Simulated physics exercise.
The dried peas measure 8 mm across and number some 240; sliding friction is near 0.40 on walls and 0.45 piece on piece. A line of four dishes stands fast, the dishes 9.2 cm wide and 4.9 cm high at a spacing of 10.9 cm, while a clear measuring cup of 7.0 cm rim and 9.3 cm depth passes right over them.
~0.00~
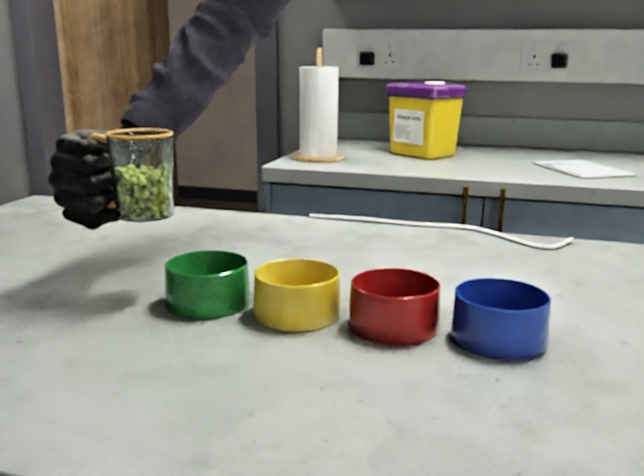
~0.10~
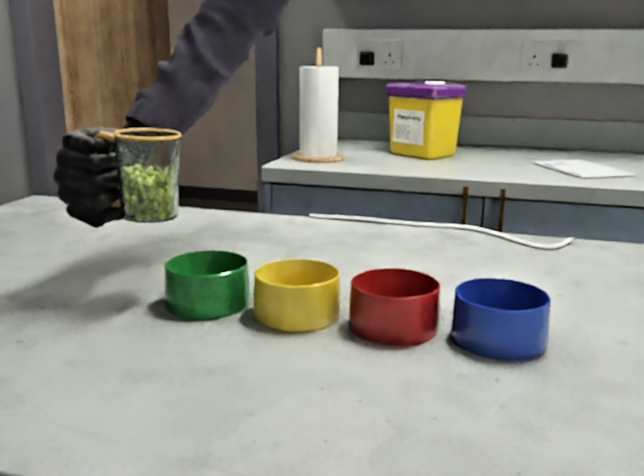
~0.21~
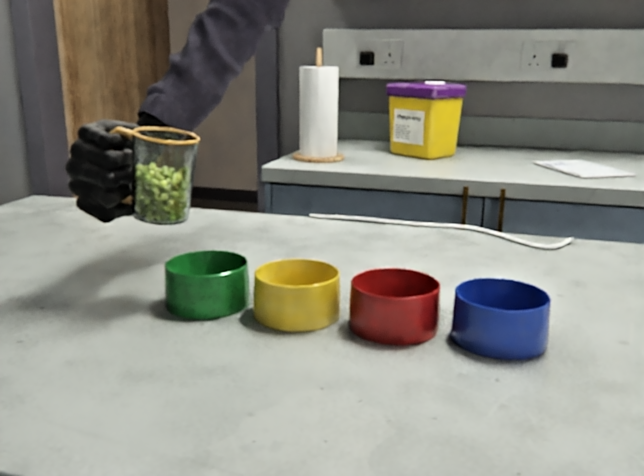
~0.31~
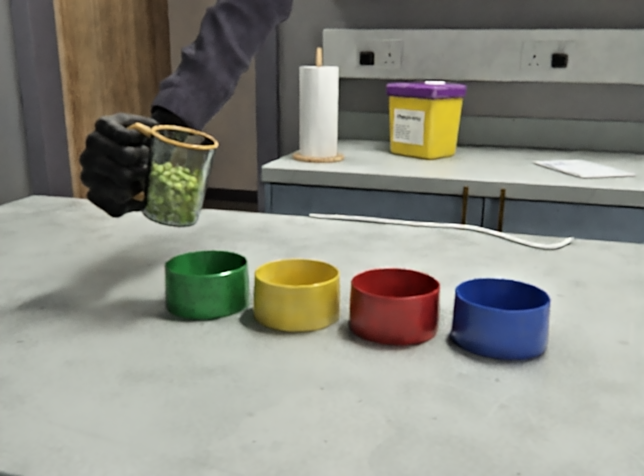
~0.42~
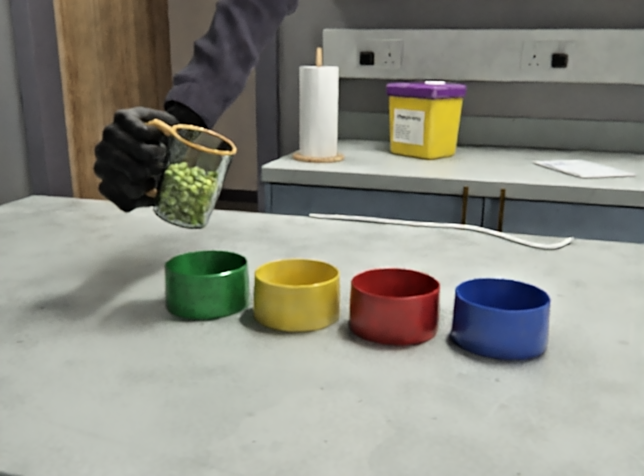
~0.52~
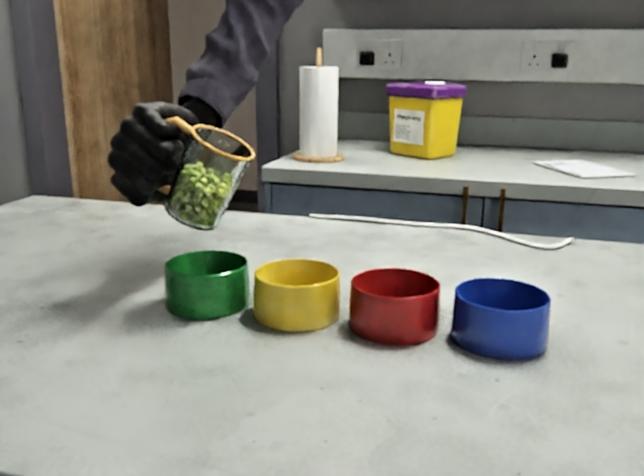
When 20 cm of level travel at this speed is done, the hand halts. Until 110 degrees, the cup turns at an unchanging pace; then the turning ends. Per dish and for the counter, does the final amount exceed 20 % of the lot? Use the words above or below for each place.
Red dish: Above; blue dish: Below; green dish: Below; yellow dish: Below; counter: Below.
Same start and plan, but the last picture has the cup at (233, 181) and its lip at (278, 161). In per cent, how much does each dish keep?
Red: 100 / blue: 0 / green: 0 / yellow: 0.
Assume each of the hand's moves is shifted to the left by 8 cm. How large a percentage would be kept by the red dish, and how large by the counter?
Red 0, counter 0.
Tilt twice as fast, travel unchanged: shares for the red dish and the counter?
In that case red 90, counter 10.
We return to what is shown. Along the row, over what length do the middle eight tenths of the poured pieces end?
5 centimetres.
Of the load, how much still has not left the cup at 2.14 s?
40 per cent.
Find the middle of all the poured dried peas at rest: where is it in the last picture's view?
Near (391, 309).
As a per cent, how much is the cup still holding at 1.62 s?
It works out to about 100 per cent of the load.
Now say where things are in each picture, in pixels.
The first frame shows cup at (143, 175), tilt 0 degrees, lip at (168, 135), moved 0.0 cm; middle of the pieces at (141, 190); green dish at (207, 263); yellow dish at (297, 272); red dish at (395, 283); blue dish at (502, 294).
The second frame shows cup at (149, 175), tilt 3 degrees, lip at (176, 137), moved 0.8 cm; middle of the pieces at (146, 191).
The third frame shows cup at (163, 176), tilt 9 degrees, lip at (195, 142), moved 2.6 cm; middle of the pieces at (159, 191).
The fourth frame shows cup at (177, 177), tilt 15 degrees, lip at (214, 147), moved 4.4 cm; middle of the pieces at (172, 191).
The fifth frame shows cup at (192, 178), tilt 21 degrees, lip at (232, 153), moved 6.2 cm; middle of the pieces at (185, 192).
The sixth frame shows cup at (207, 179), tilt 27 degrees, lip at (250, 159), moved 8.0 cm; middle of the pieces at (198, 192); green dish at (207, 263); yellow dish at (297, 272); red dish at (395, 283); blue dish at (502, 294). Its pace works out near 60 degrees a second; the hand travels 17 cm a second.
After 1.18 s, tilt 66 degrees; cup holds 100 %.
Then, at 1.62 s, tilt 92 degrees; cup holds 100 %.
Then, at 2.14 s, tilt 110 degrees; cup holds 40 %, red 55 %.
By 3.1 s all is still; red 100 %, blue 0 %, green 0 %, yellow 0 %, counter 0 %.
